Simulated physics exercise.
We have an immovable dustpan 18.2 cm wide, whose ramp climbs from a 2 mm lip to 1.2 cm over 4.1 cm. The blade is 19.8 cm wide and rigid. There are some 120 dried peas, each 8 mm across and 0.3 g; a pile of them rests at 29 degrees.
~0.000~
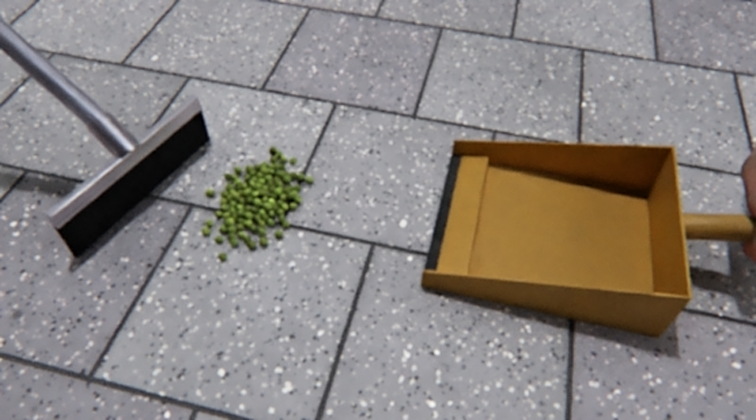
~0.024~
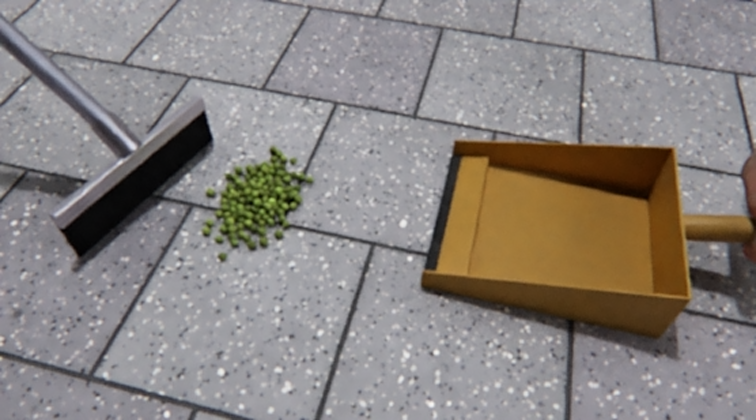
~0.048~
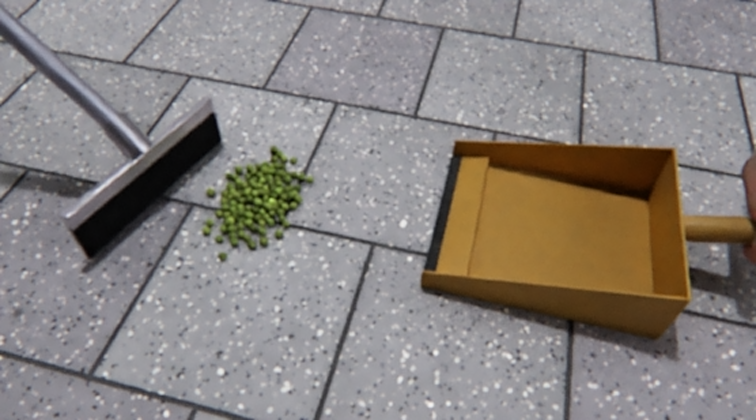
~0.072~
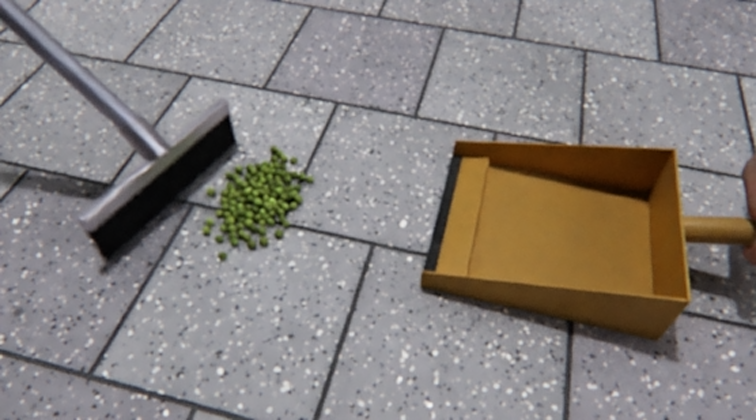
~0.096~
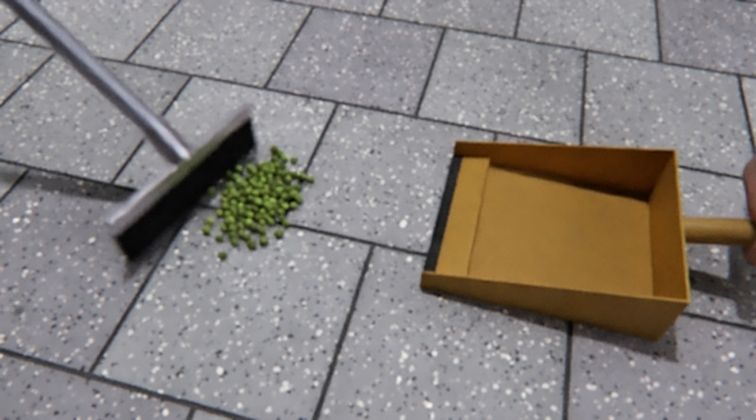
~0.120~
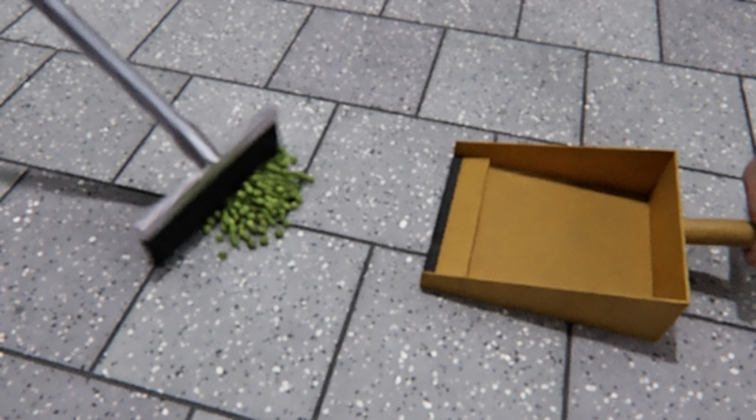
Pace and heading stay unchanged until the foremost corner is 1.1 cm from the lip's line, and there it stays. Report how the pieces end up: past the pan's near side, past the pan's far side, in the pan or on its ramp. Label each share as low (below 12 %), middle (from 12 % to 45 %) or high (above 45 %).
Past the pan's near side - middle; past the pan's far side - low; in the pan or on its ramp - middle.
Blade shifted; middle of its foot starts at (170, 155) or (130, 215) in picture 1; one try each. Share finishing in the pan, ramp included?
Roughly 25 % and 25 %.
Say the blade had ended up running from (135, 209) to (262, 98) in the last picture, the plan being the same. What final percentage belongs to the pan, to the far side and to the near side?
Final per cent - pan 5, far 5, near 30.
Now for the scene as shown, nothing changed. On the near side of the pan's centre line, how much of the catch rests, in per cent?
Roughly 80 per cent.
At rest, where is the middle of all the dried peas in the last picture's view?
Approximately (501, 281) in the last picture.
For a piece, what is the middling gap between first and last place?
Somewhere around 26 centimetres.
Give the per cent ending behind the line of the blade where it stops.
Roughly 5 in a hundred.
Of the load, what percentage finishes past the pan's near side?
I'd say around 35 percent.
Then, at 0.21 s, middle of the blade 12 cm from the lip; 0 % over the lip, far side 0 %, near side 20 %.
Then, at 0.27 s, middle of the blade 6 cm from the lip; 0 % over the lip, far side 5 %, near side 30 %.
After 0.47 s, middle of the blade 4 cm from the lip; 40 % over the lip, far side 5 %, near side 30 %.
In the end, at 1.8 s, near side 35 %, far side 5 %, pan 25 %, in front of the lip or behind the blade 40 %.
